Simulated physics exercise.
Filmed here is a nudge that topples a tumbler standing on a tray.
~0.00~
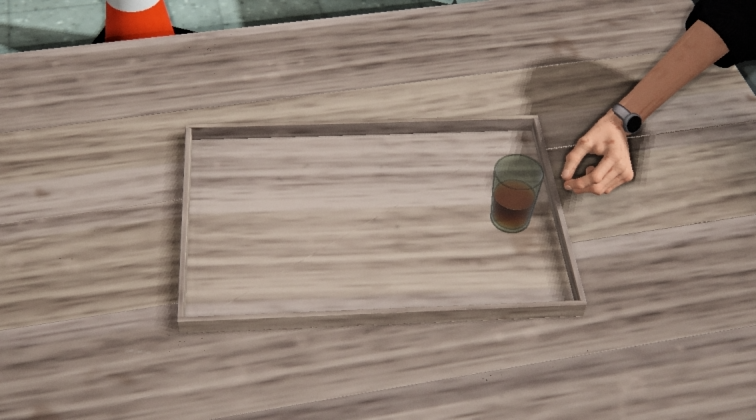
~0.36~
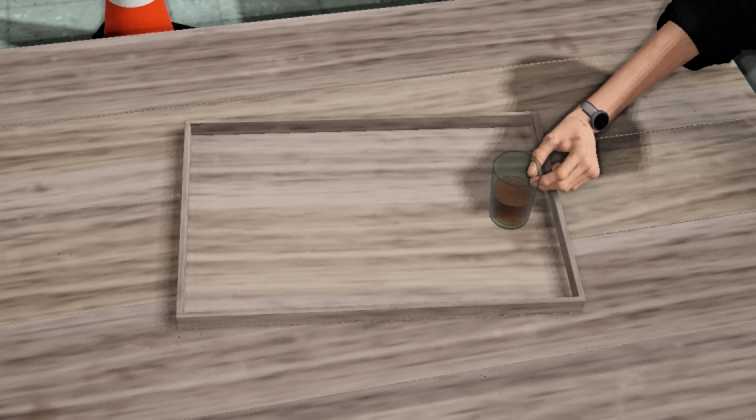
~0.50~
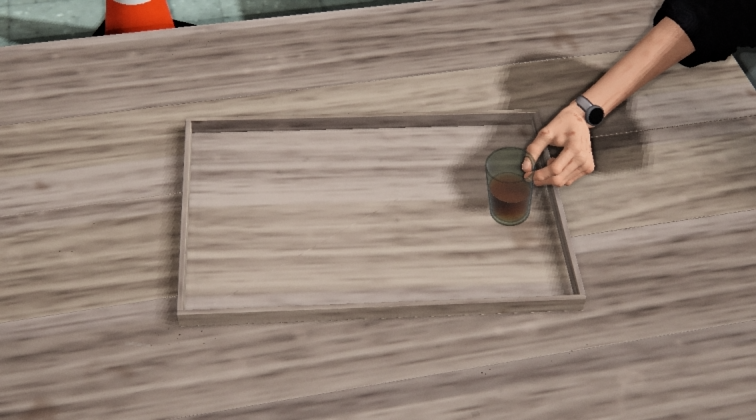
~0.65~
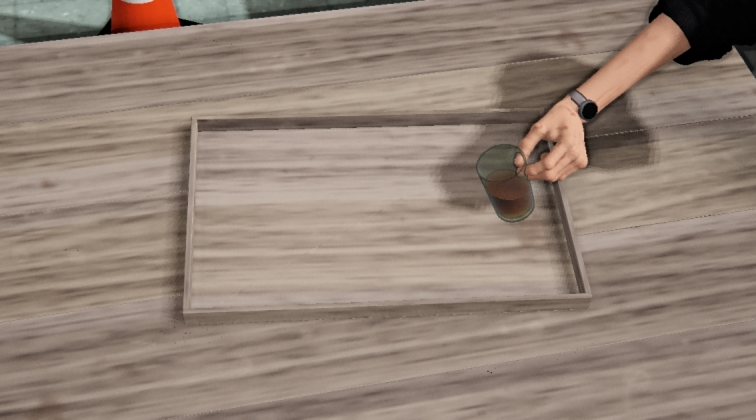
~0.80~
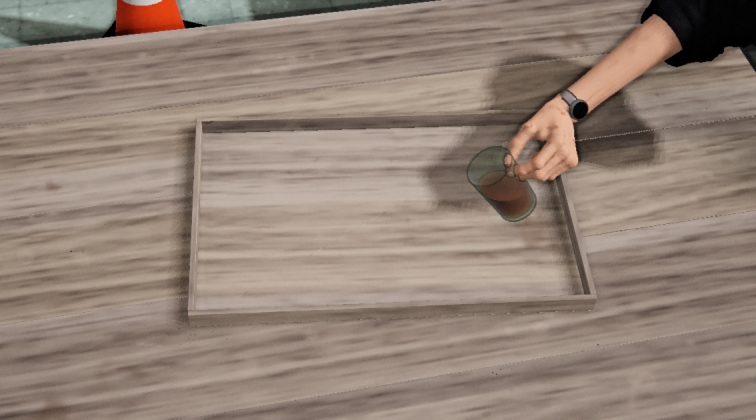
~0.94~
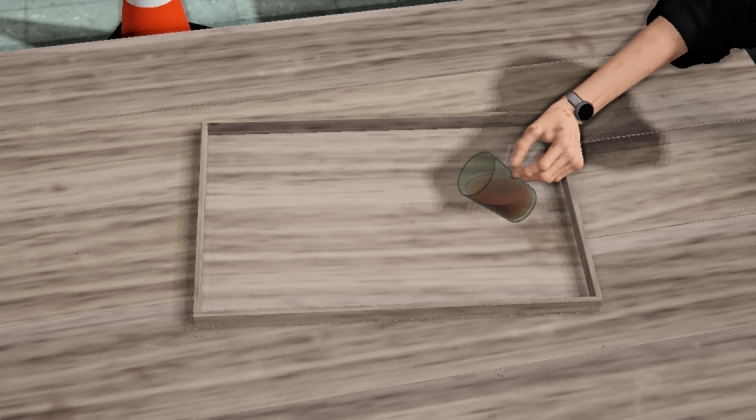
A hand wearing a watch reaches in and pushes a half-full glass tumbler, tilting it leftward inside a shallow wooden tray.
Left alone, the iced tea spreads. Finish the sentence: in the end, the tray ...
... holds all of it.
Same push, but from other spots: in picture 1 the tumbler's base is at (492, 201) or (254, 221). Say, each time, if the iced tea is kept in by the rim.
At the first place it stays in the tray, at the second it gets out on to the top.
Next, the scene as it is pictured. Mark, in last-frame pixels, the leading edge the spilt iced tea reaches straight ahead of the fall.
About (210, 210).
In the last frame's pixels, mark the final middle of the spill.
Resting centre: About (288, 218).
After 1.5 s, the tumbler lies in the tray; the puddle covers about as much as a plate; all of it is inside the rim.
After 2.3 s, the puddle covers about as much as a tray; all of it is inside the rim.
After 3.6 s, the puddle covers about as much as a tray; all of it is inside the rim.
